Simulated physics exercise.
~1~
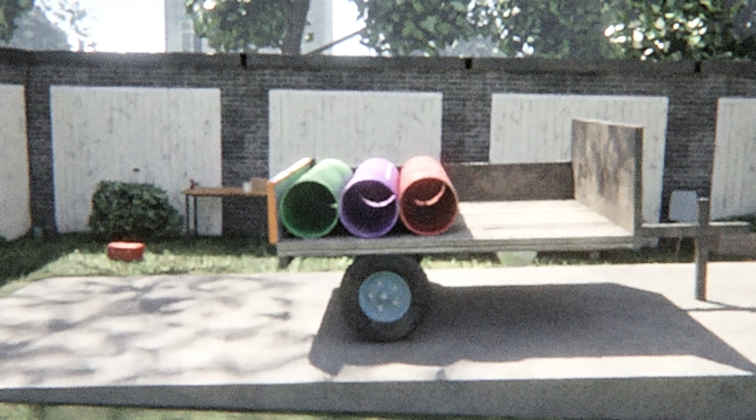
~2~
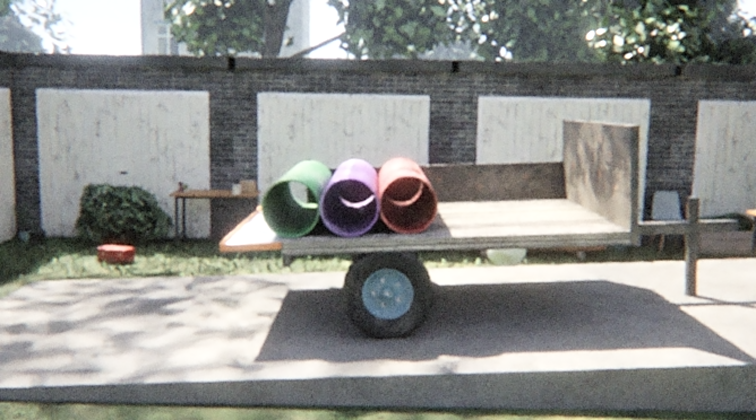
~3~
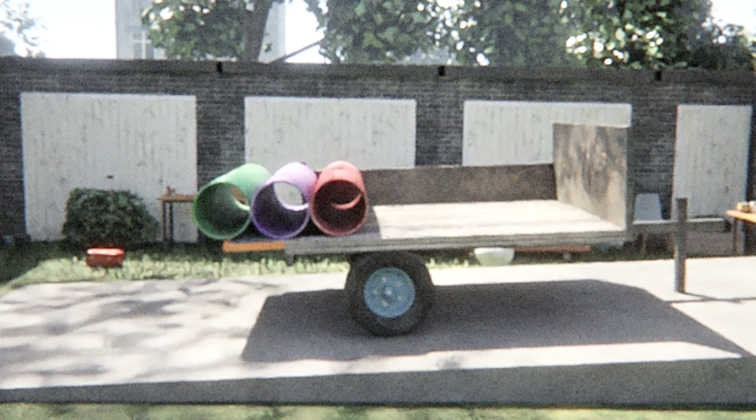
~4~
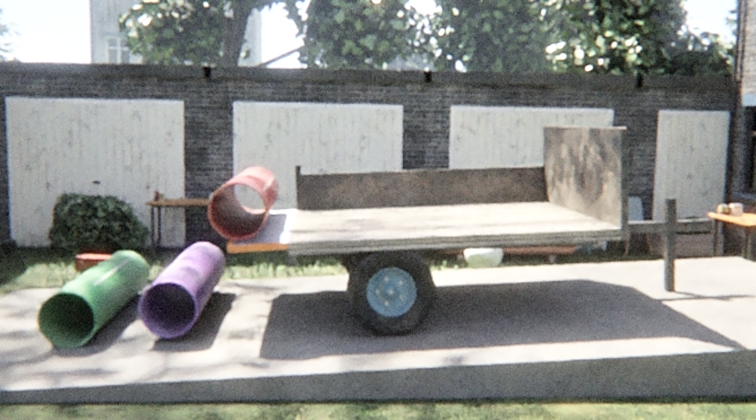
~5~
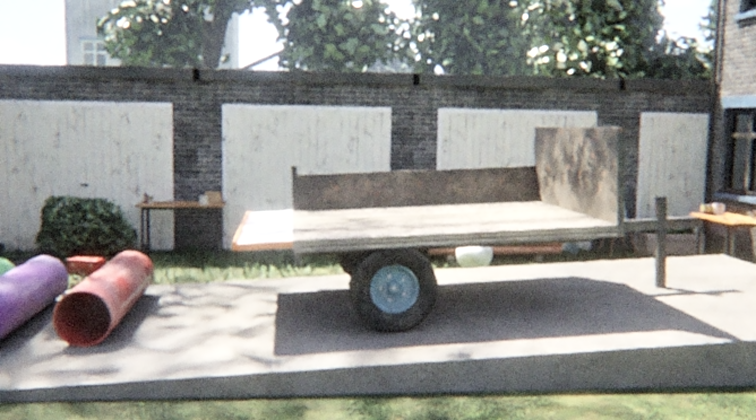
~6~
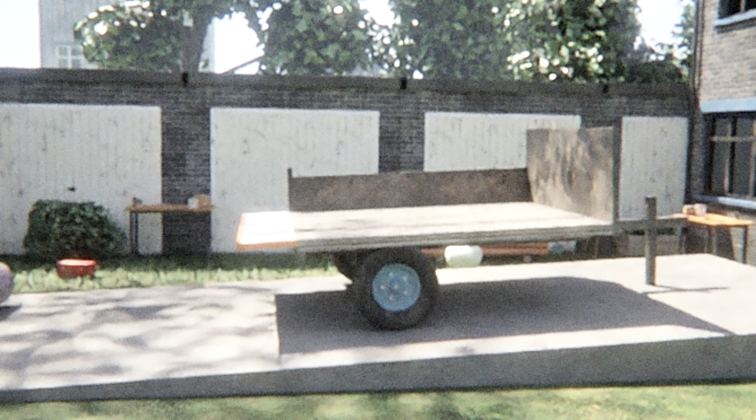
Walled yard with parked flatbed trailer, its end gate dropping and green, purple and red tubes rolling off leftward, leaving it empty.
